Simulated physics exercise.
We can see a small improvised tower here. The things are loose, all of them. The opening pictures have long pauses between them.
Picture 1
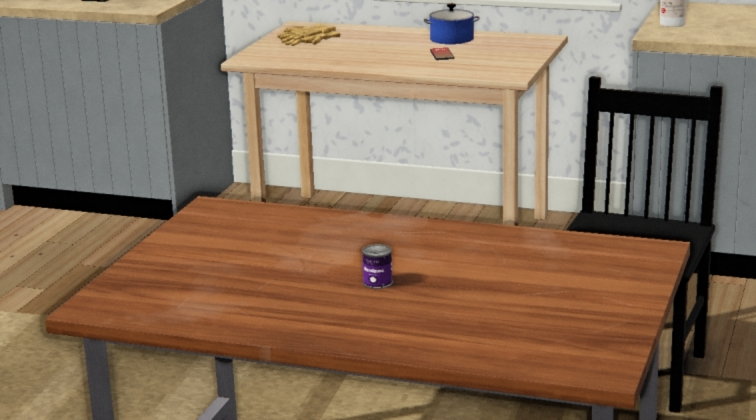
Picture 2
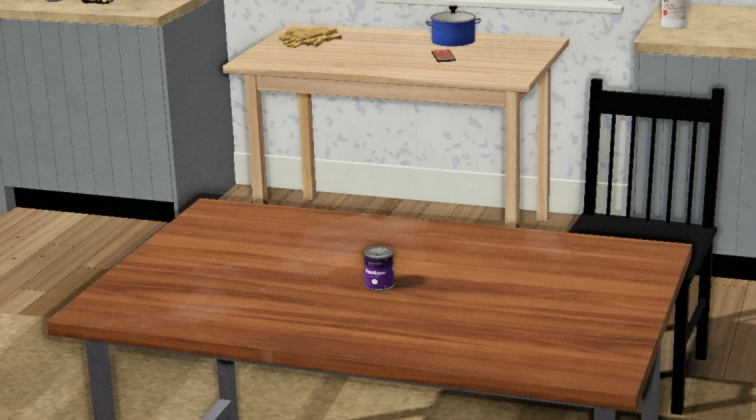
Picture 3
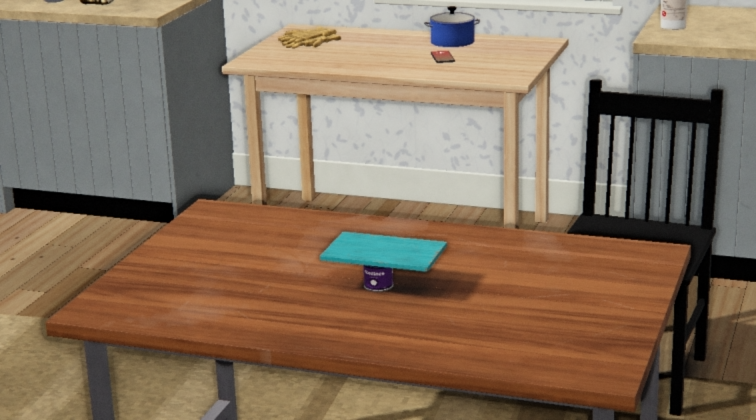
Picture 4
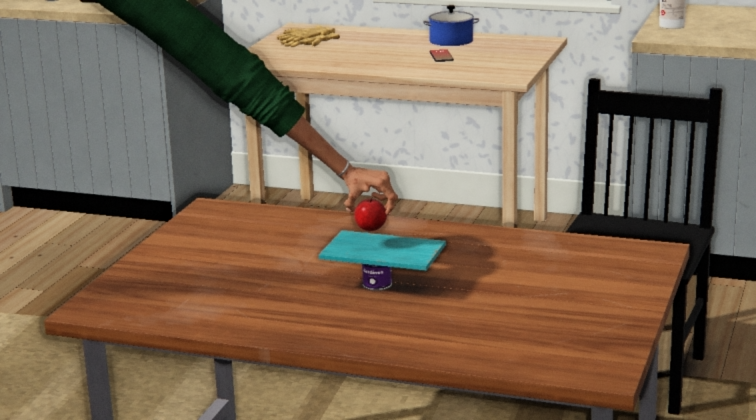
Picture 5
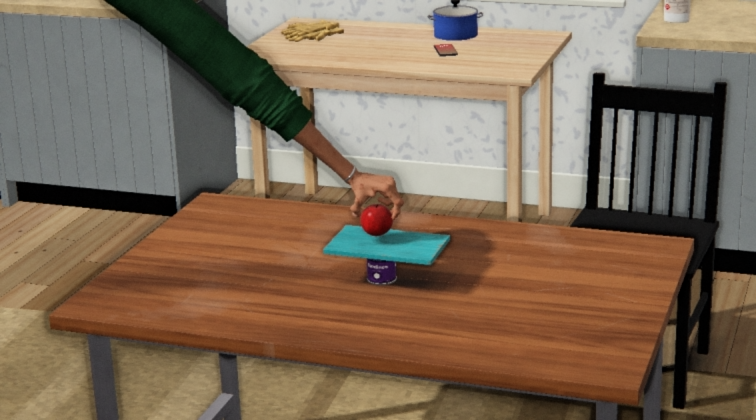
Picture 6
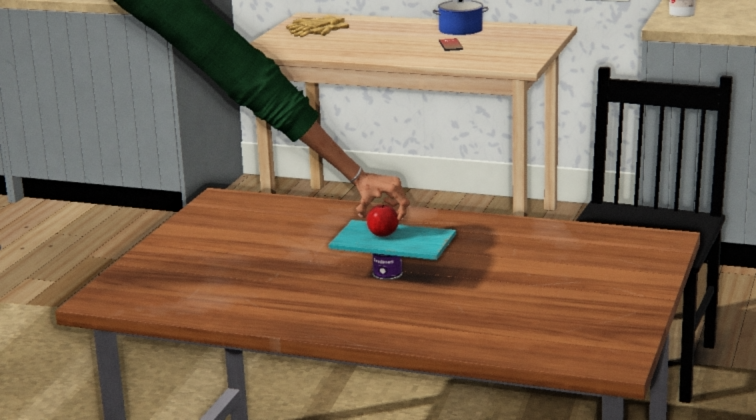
In this clip, a small purple tin stands on a wooden table, a turquoise board appears on top of it, and a hand in a green sleeve lowers a red apple onto the board as the view shifts slightly.
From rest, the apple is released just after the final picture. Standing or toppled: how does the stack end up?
The stack ends up standing.
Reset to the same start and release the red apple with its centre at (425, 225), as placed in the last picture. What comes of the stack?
What happens next is that it goes down.
Then, 0.60 s past the last view, things are still on the move.
Then, 1.40 s past the last view, as before.
Then, 2.10 s past the last view, nothing moves.
Finally, all 3 still in place. Final places as the last picture's camera would see them, red apple near (382, 221). The stack keeps its balance.
